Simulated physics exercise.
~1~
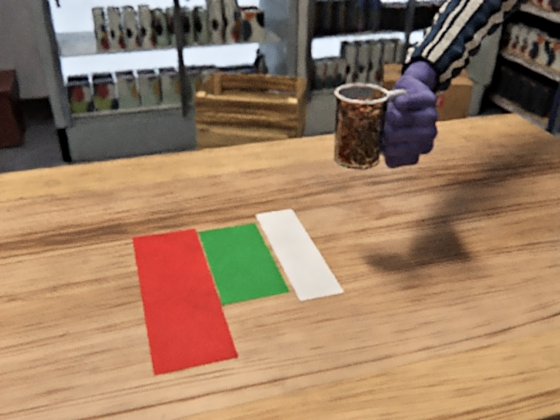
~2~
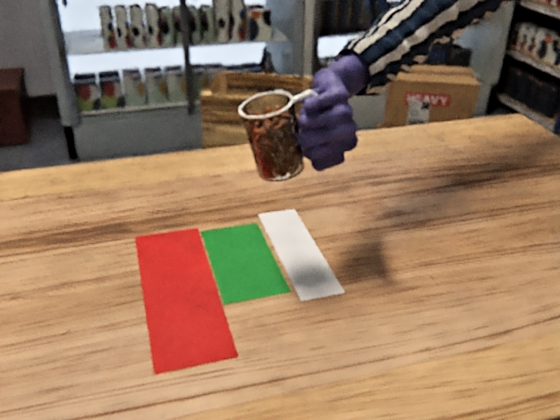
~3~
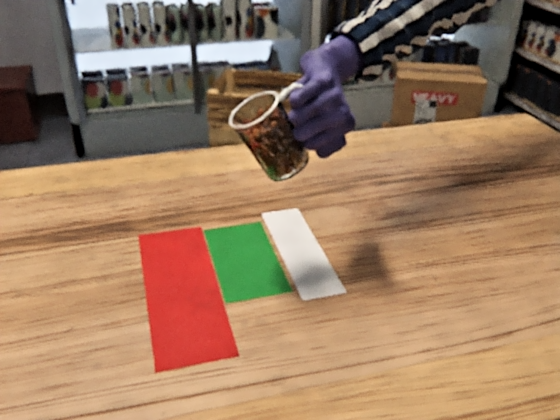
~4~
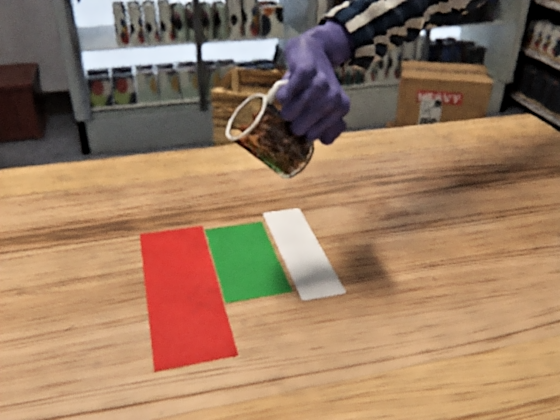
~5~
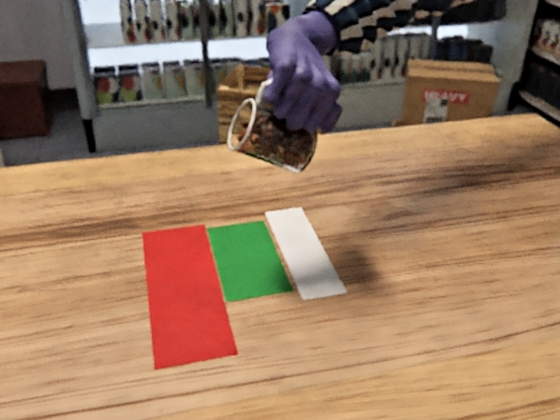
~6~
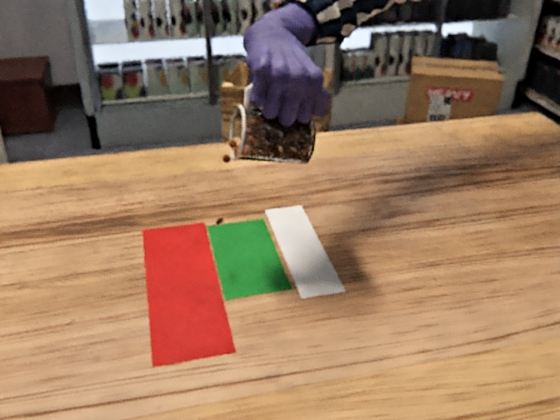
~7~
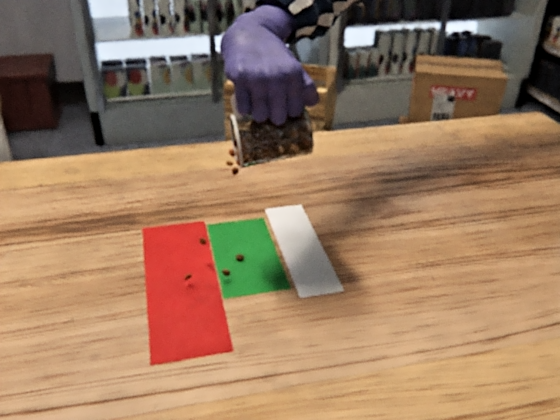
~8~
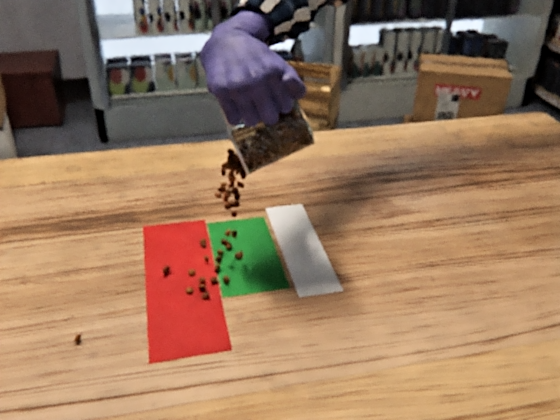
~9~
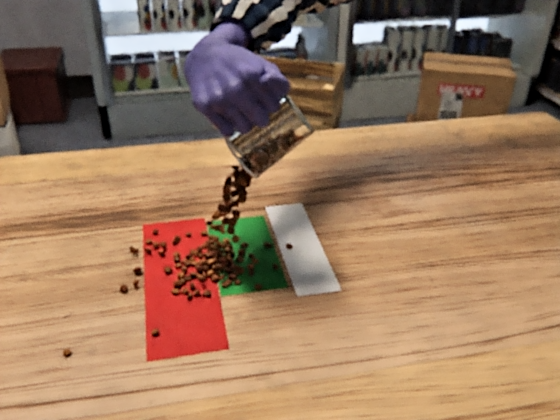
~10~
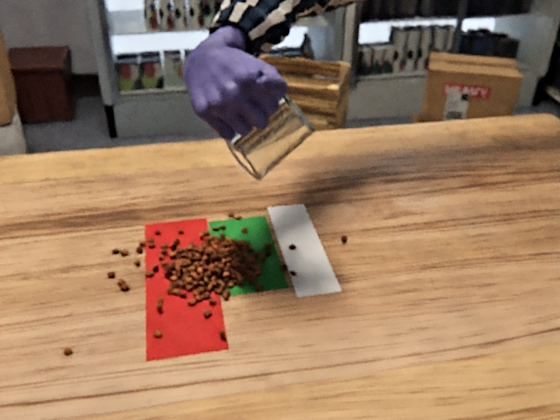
A purple-gloved hand carried a clear cup of brown kibble leftward over the wooden table and tipped it until it emptied, leaving the pieces heaped across the red and green mats, with a few strays on the white mat and bare wood.
